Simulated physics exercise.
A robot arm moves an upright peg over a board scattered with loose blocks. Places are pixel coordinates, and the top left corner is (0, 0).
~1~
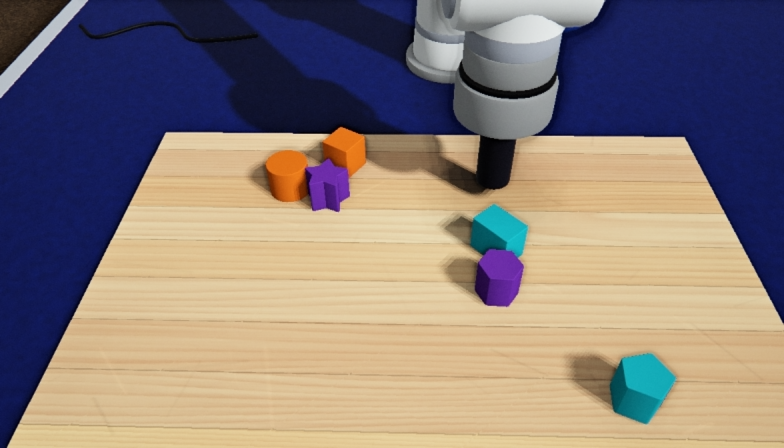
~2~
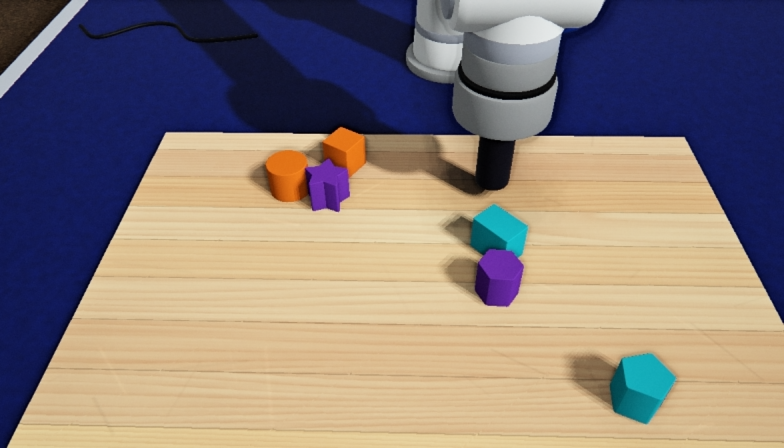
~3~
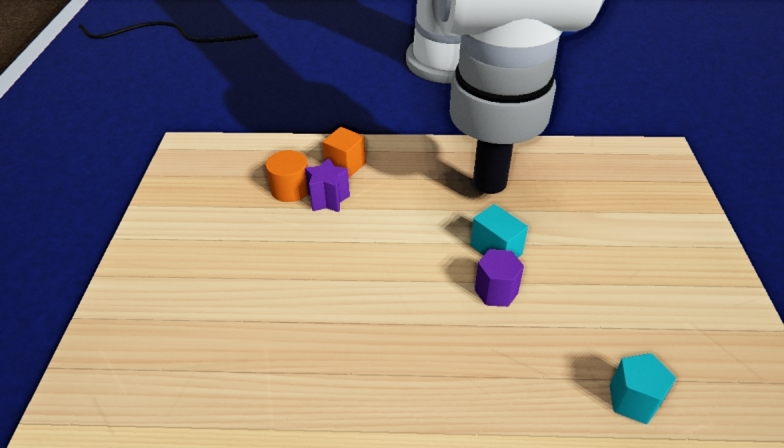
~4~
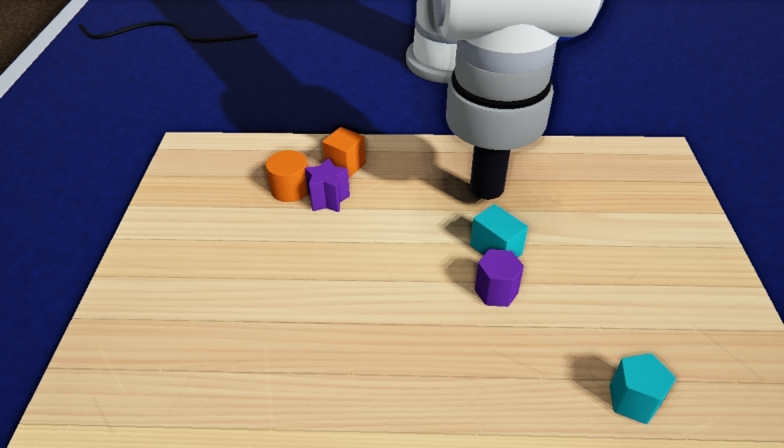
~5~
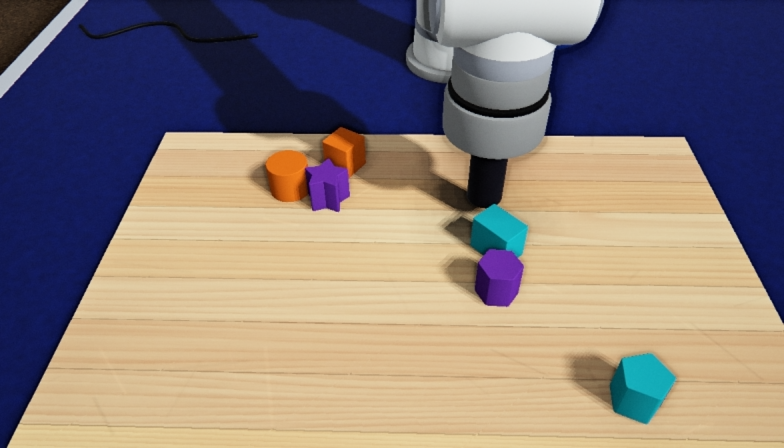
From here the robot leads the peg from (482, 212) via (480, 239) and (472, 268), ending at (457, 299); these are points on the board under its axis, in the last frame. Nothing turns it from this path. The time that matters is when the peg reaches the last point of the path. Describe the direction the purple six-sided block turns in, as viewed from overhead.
Seen from above, its turn is clockwise.
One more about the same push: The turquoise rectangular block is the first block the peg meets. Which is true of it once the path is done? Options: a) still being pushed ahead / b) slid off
b (slid off)
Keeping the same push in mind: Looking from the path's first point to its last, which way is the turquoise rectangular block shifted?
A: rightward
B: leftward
The one that fits is B, leftward.
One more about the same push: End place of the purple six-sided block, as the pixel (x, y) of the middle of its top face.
The middle of the upper face of the purple six-sided block will lie at about (515, 299) in the picture.
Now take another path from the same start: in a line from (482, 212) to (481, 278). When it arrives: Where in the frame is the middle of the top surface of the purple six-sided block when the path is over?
Around (510, 299).
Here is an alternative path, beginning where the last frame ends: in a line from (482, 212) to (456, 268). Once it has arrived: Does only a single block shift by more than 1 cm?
Yes, it checks out.
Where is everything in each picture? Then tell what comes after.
In the first frame, tip of the peg (492, 180), middles of tops, turquoise rectangular block (501, 222), purple six-sided block (501, 264).
In the second frame, peg (492, 181), nothing pushed.
In the third frame, peg (490, 184), nothing pushed.
In the fourth frame, peg (487, 190), nothing pushed.
In the fifth frame, peg (484, 198), turquoise rectangular block (501, 222), purple six-sided block (501, 264).
The first path, step by step. One third of the way, peg (482, 226); turquoise rectangular block (511, 241), turned 25° anticlockwise; purple six-sided block (501, 268), turned 15° clockwise.
Two thirds of the way, peg (473, 256); turquoise rectangular block (517, 258), turned 75° anticlockwise; purple six-sided block (512, 296), turned 25° clockwise.
At the end, peg (458, 286); turquoise rectangular block (516, 260), turned 90° anticlockwise; purple six-sided block (515, 299), turned 35° clockwise.
